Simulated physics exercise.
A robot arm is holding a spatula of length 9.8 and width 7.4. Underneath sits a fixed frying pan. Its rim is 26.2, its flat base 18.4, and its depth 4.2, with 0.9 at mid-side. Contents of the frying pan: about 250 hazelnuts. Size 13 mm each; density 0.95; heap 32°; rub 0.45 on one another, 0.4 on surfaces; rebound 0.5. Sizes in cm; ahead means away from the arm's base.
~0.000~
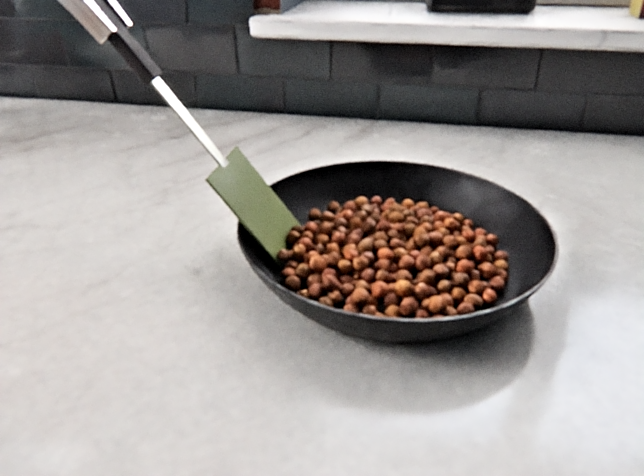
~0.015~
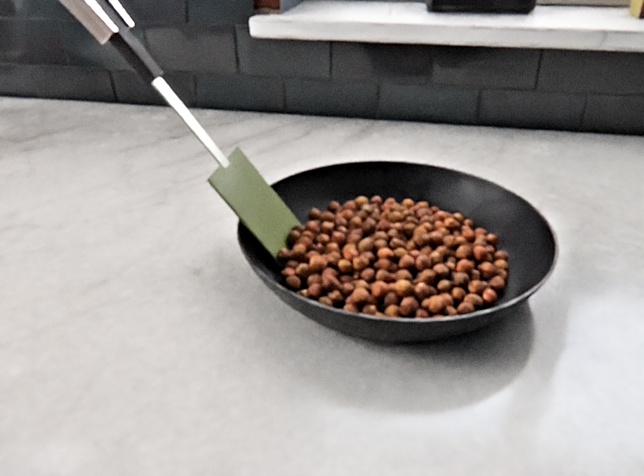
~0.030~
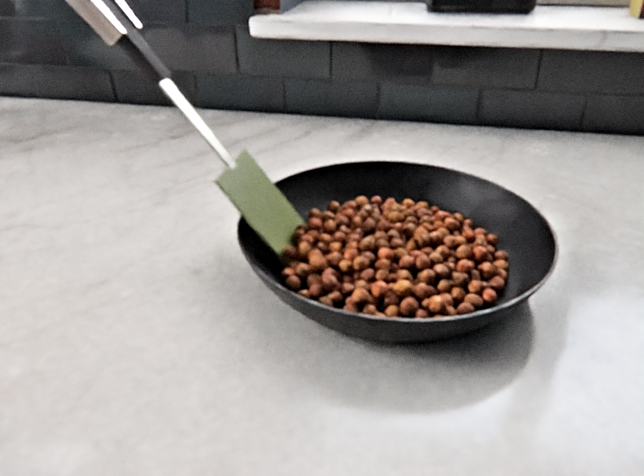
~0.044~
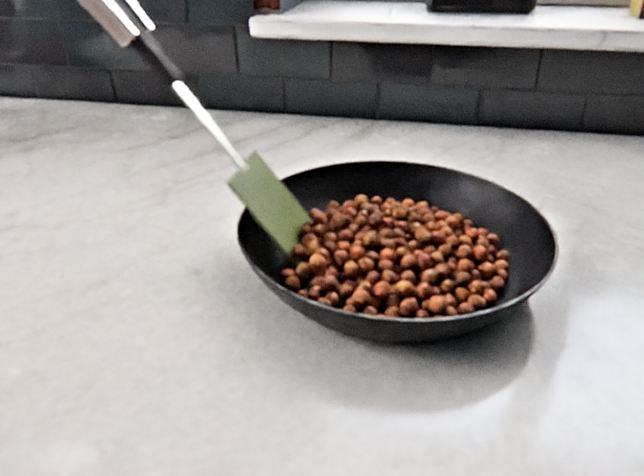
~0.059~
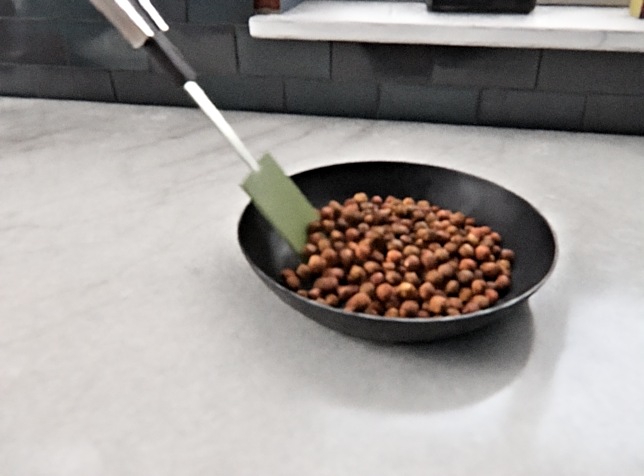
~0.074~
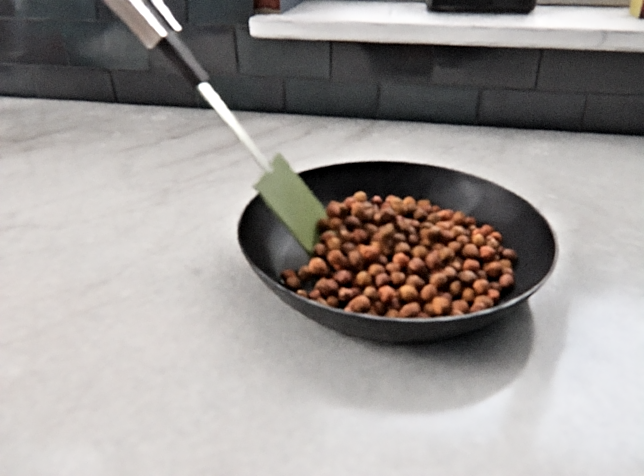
Green spatula held by a robot arm sliding slowly rightward through a black frying pan, nudging the heap of brown hazelnuts slightly right.
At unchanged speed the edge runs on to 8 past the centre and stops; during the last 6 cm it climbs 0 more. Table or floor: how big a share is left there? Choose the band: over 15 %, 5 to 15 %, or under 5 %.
Under 5 %.
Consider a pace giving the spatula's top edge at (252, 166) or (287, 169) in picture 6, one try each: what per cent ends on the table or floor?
Roughly 0 and 10 percent.
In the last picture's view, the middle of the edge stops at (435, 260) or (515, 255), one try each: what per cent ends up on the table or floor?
The two tries give near 0 and near 25 in a hundred.
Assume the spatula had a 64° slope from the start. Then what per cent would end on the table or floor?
Around 5 in a hundred.
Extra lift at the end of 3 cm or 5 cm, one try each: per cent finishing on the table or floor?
10 and 10 per cent.
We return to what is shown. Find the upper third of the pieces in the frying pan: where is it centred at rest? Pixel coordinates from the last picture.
About (503, 246).
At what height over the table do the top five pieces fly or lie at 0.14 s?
I'd say close to 4 cm on average.
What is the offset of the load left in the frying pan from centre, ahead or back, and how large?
The balance point lies close to 4.5 cm ahead.
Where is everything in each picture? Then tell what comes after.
The first frame shows the spatula top edge at (222, 162), sloping 53°; upper third of the load around (385, 246), from x 285 to 500, top at y 205; 252 in the frying pan.
The second frame shows the spatula top edge at (223, 162), sloping 53°; upper third of the load around (383, 245), from x 285 to 500, top at y 205.
The third frame shows the spatula top edge at (230, 163), sloping 53°; upper third of the load around (383, 245), from x 290 to 500, top at y 205.
The fourth frame shows the spatula top edge at (242, 165), sloping 53°; upper third of the load around (388, 243), from x 290 to 500, top at y 200.
The fifth frame shows the spatula top edge at (254, 167), sloping 53°; upper third of the load around (394, 242), from x 290 to 505, top at y 200.
The sixth frame shows the spatula top edge at (267, 168), sloping 53°; upper third of the load around (398, 242), from x 290 to 510, top at y 200; 252 in the frying pan.
After 0.14 s, sloping 53°, highest piece 6 above the table; 252 in the frying pan.
After 0.20 s, sloping 53°, highest piece 5 above the table; 252 in the frying pan.
After 0.43 s, sloping 53°, highest piece 5 above the table; 247 in the frying pan, 4 on the table or floor, 1 on the blade or in flight.
After 1.48 s, sloping 53°, highest piece 5 above the table; 247 in the frying pan, 5 on the table or floor.
In the end, 247 in the frying pan, 5 on the table or floor. That is 2 % on the table or floor.
